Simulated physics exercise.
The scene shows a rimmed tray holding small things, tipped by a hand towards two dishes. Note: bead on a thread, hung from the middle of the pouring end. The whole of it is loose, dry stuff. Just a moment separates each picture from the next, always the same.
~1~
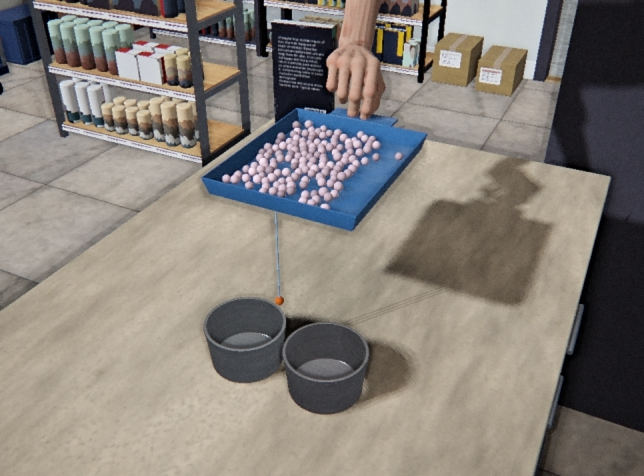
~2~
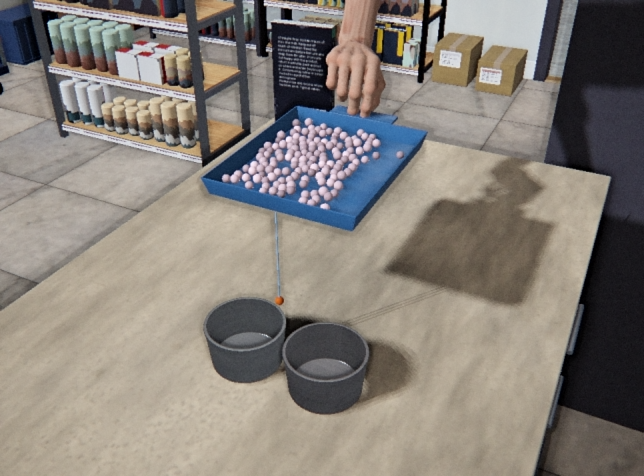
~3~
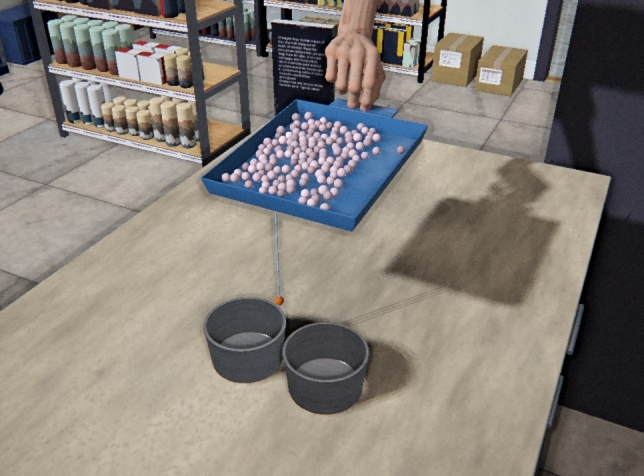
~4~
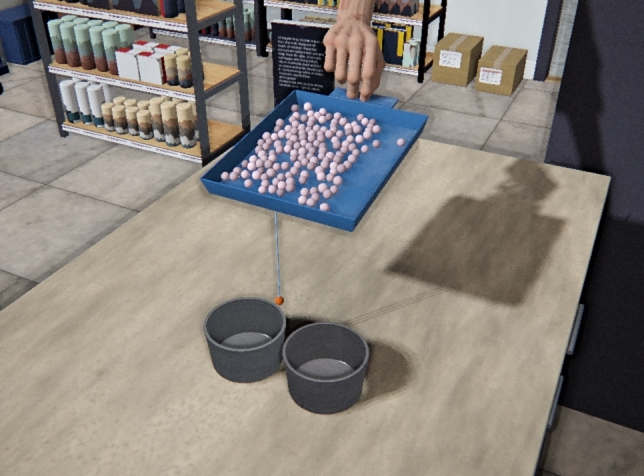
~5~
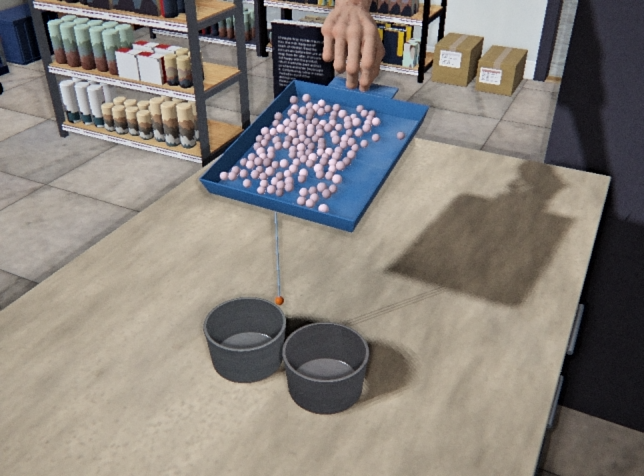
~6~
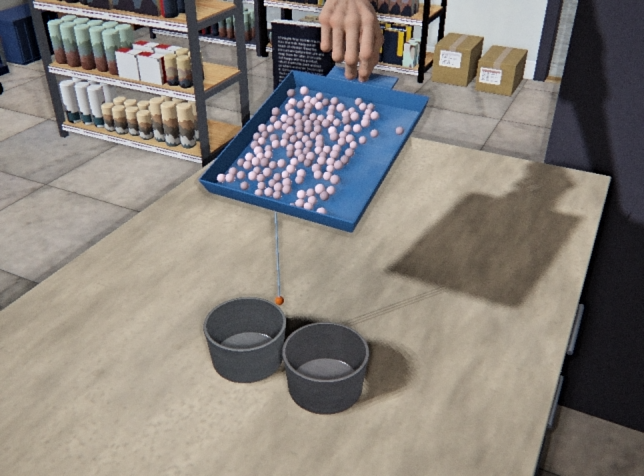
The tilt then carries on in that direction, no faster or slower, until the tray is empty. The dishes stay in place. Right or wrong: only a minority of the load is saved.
Wrong, most of it is saved.
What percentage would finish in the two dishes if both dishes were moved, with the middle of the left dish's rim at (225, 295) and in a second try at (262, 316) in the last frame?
Respectively 10 % and 40 %.
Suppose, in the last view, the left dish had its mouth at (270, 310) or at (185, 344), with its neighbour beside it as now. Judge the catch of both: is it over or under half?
First shift, a minority share; second shift, a minority share.
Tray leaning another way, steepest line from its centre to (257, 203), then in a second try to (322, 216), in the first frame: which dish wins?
In the first case it's the one on the left, in the second the one on the right.
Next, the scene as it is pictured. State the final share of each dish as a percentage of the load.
Left dish keeps 30 %, right dish keeps 40 %.
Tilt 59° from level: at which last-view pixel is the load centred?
In the last view the centre sits at roughly (279, 192).
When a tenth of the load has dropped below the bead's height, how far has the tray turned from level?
A tilt of roughly 80°.
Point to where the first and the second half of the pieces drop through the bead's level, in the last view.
Early half (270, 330), late half (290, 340).
Soon after the last picture, tray tipped steeply; nearly all on the tray; a stray few outside both; a stray few in the air.
A little later, tray tipped right over; a small part on the tray; about a third in the right dish; about a quarter in the left dish; a small part outside both; about a quarter in the air.
Later still, tray tipped past a quarter turn; about half in the right dish; about a third in the left dish; about a quarter outside both.
By the end, tray tipped past a quarter turn; about half in the right dish; about a third in the left dish; about a quarter outside both.
